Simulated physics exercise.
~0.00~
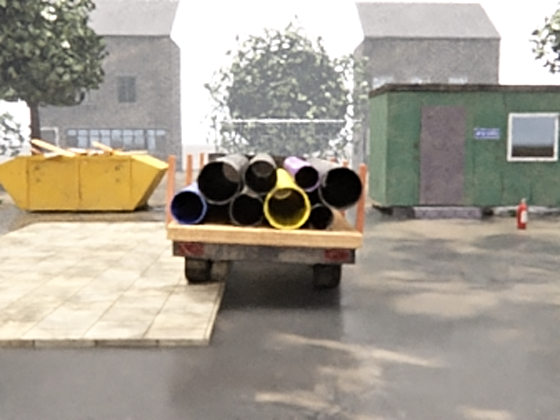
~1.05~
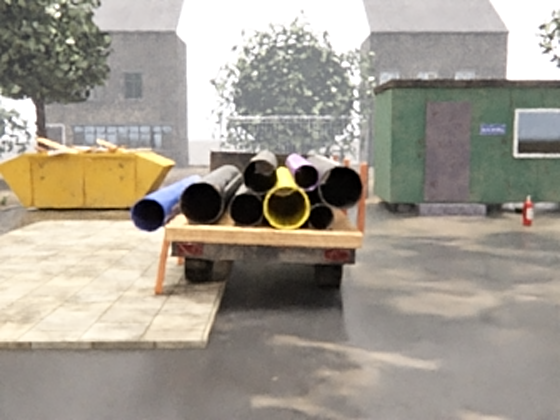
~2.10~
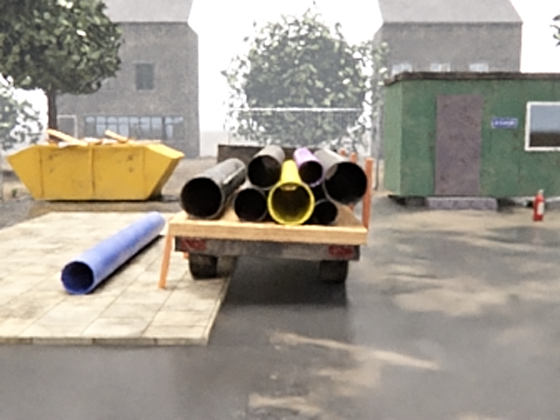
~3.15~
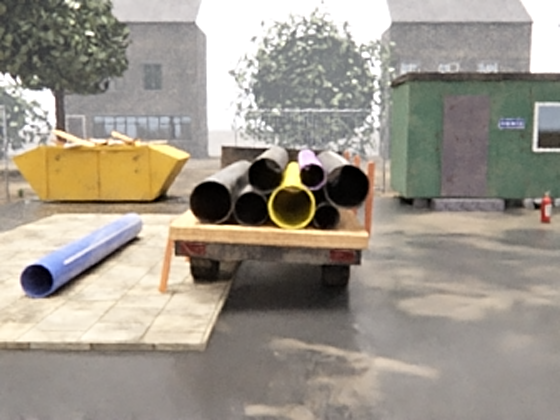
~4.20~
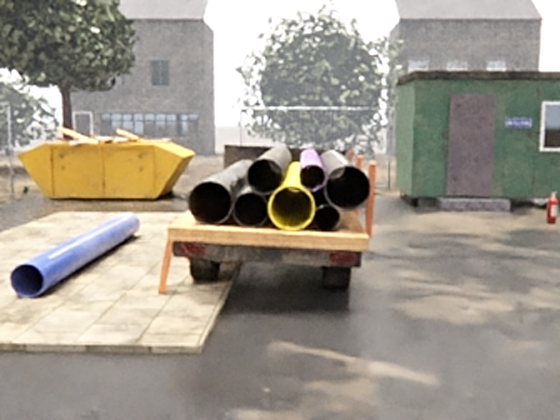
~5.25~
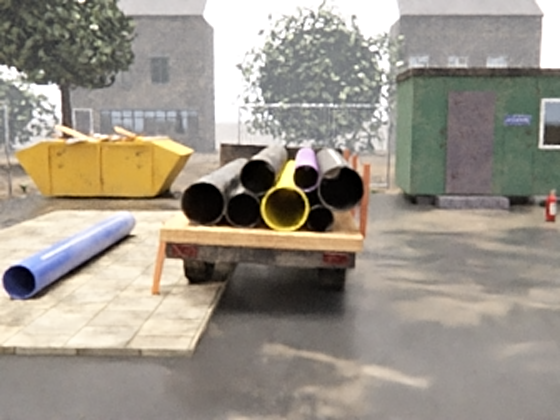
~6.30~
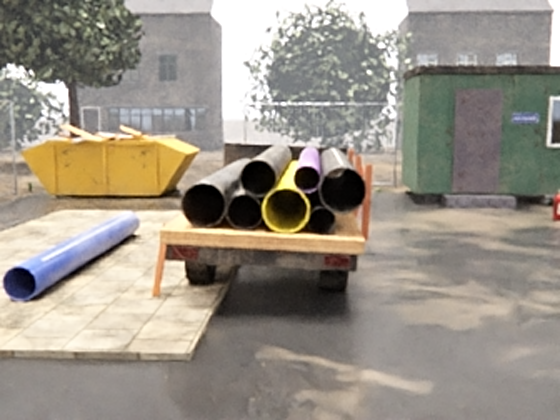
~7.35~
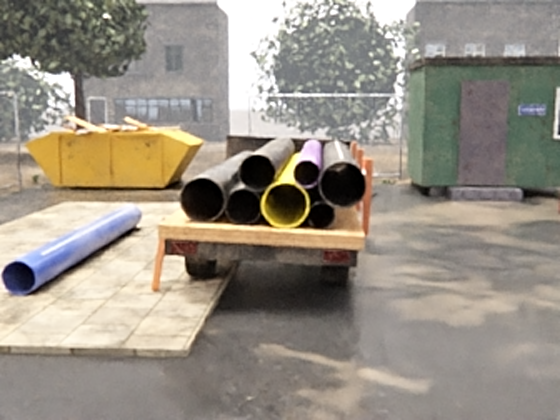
A blue pipe rolls left off a trailer onto paving while the others stay aboard.
